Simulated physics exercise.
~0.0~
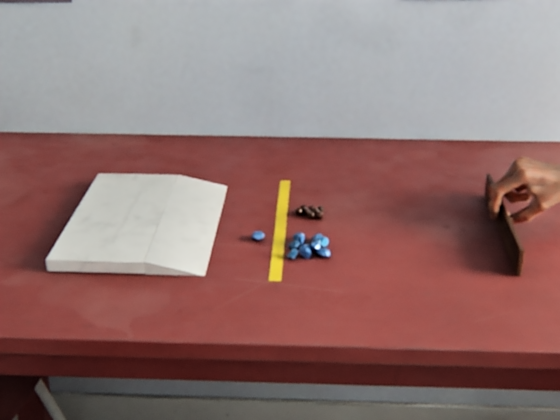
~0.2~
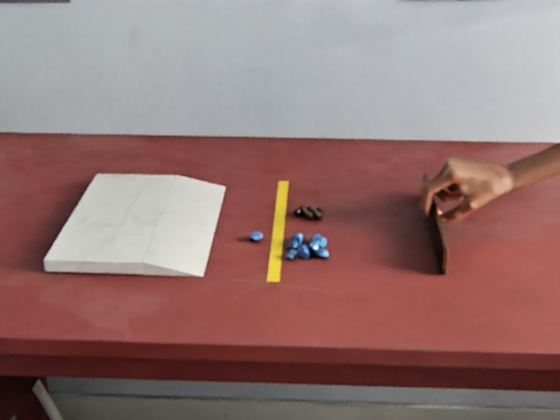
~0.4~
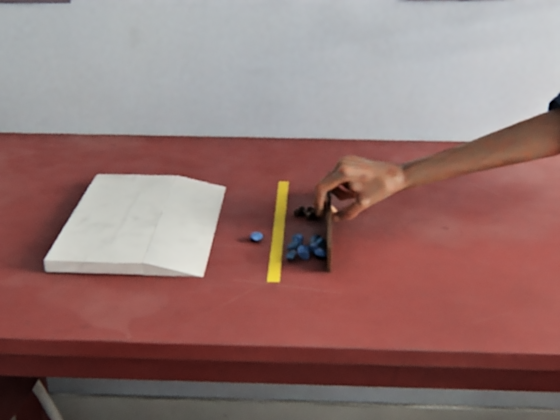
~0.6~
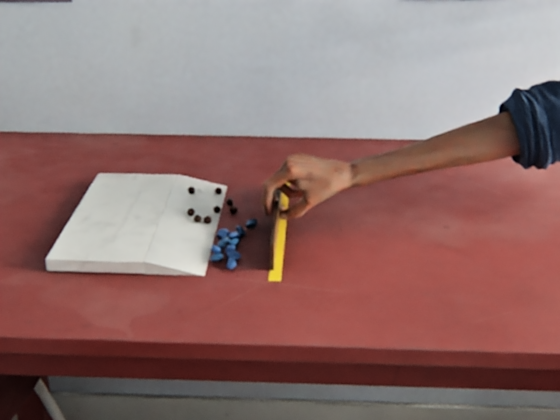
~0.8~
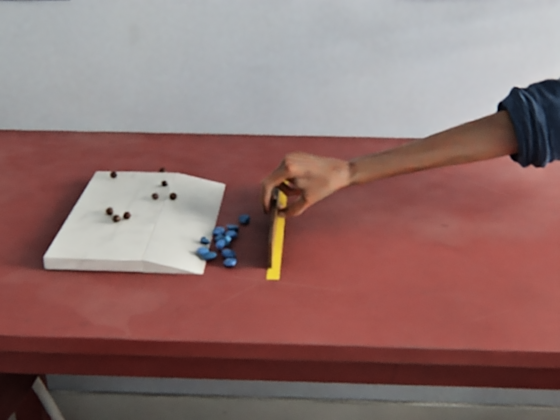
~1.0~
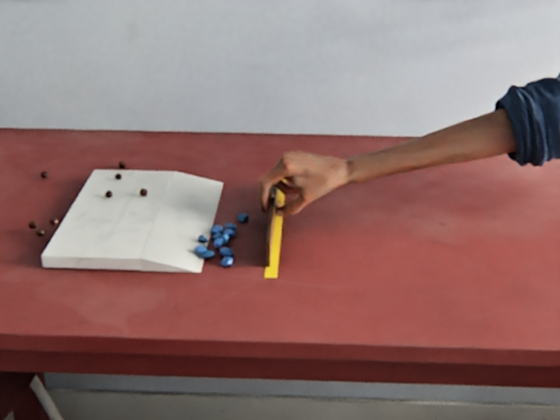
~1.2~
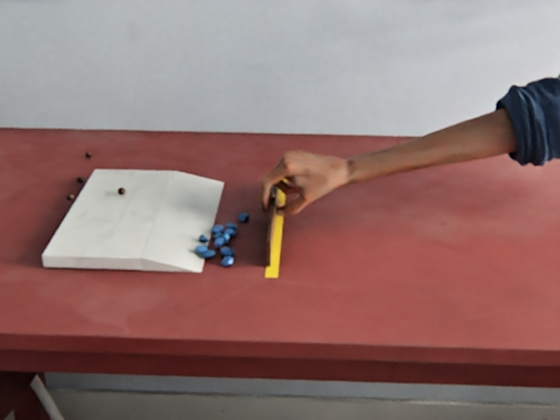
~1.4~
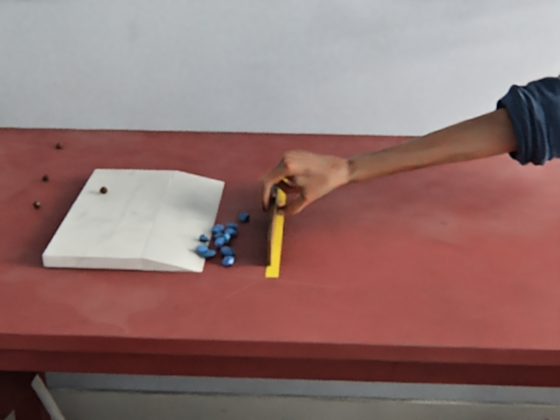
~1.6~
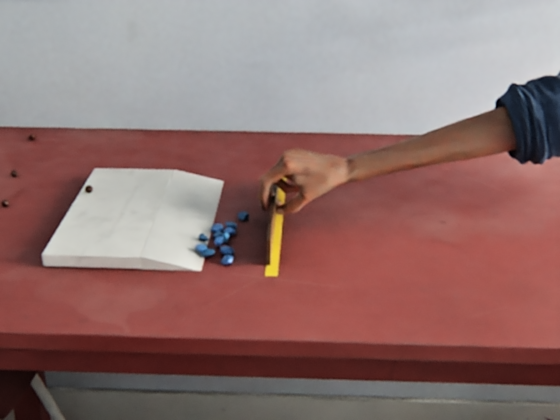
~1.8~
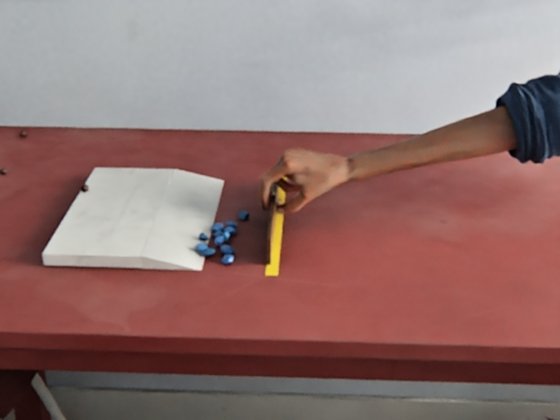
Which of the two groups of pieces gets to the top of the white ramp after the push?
The dark brown pieces, which are the farther group, reach the top of the ramp. The nearer blue pieces stall before the top and stay bunched around the foot of the ramp.
